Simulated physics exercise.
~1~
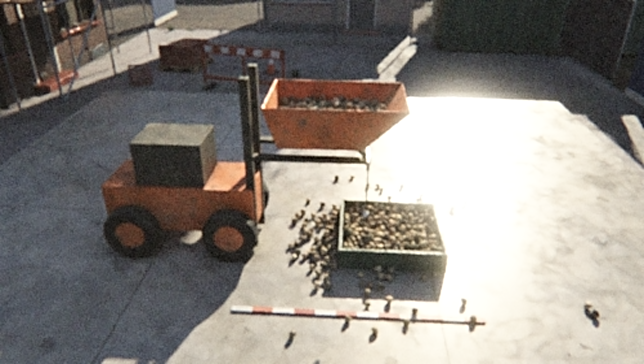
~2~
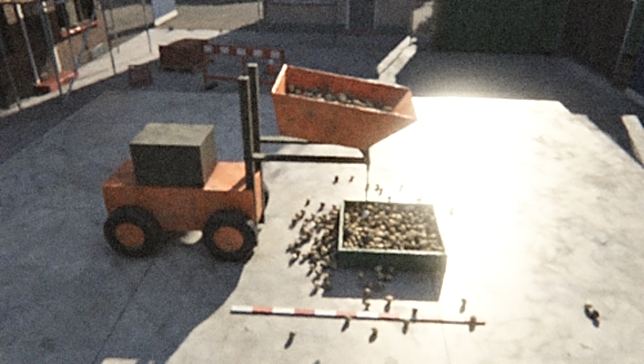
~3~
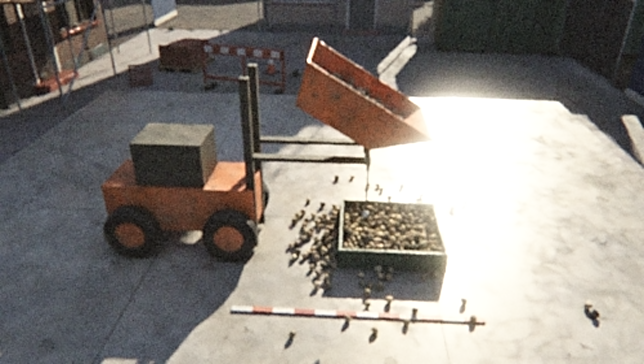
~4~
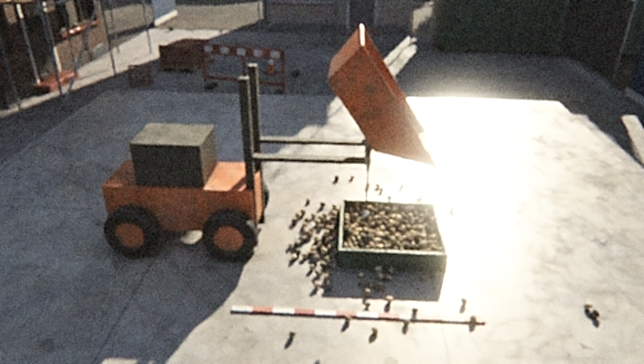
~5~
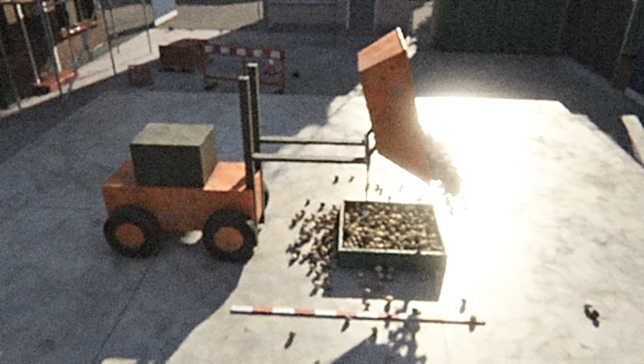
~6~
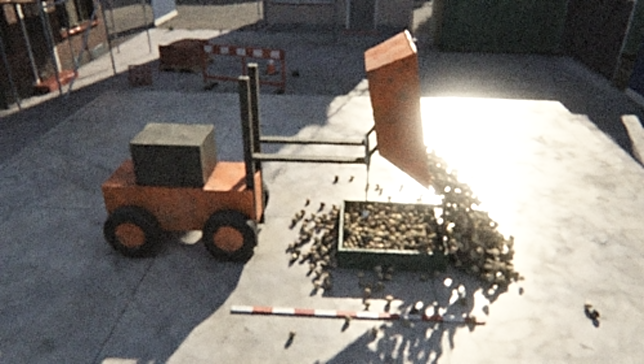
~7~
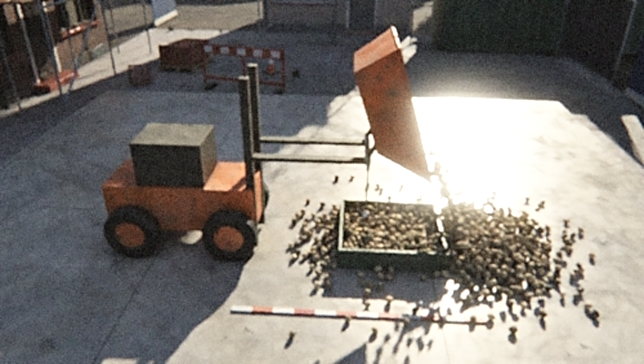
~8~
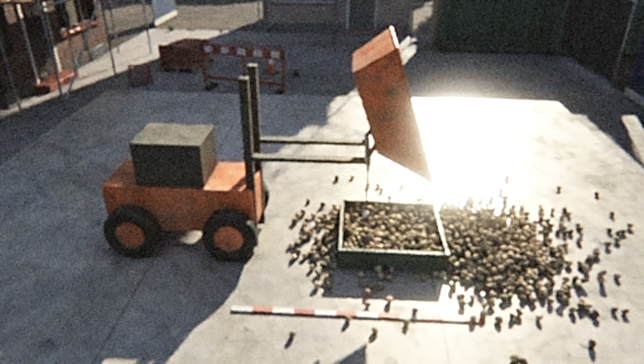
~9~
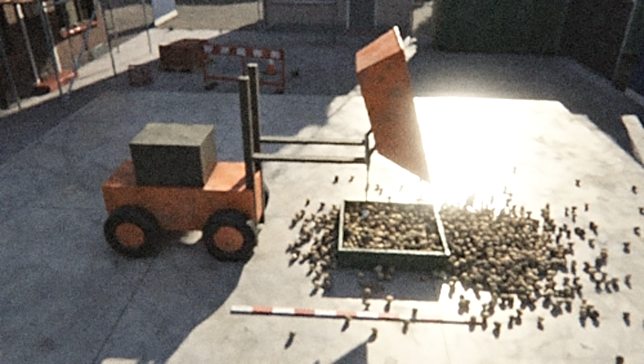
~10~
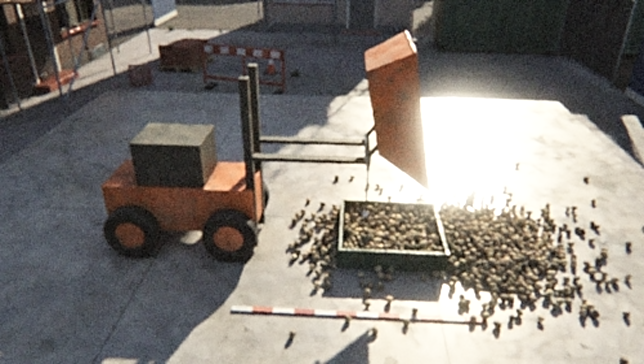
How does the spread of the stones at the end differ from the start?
At the start the stones are in the raised skip, in the bin and loose around it, mostly on its left. At the end the skip is empty and many more stones lie scattered across the ground to the right of the bin.
The forklift's orange skip tips right, shakes, and empties its stones mostly beyond the full bin.
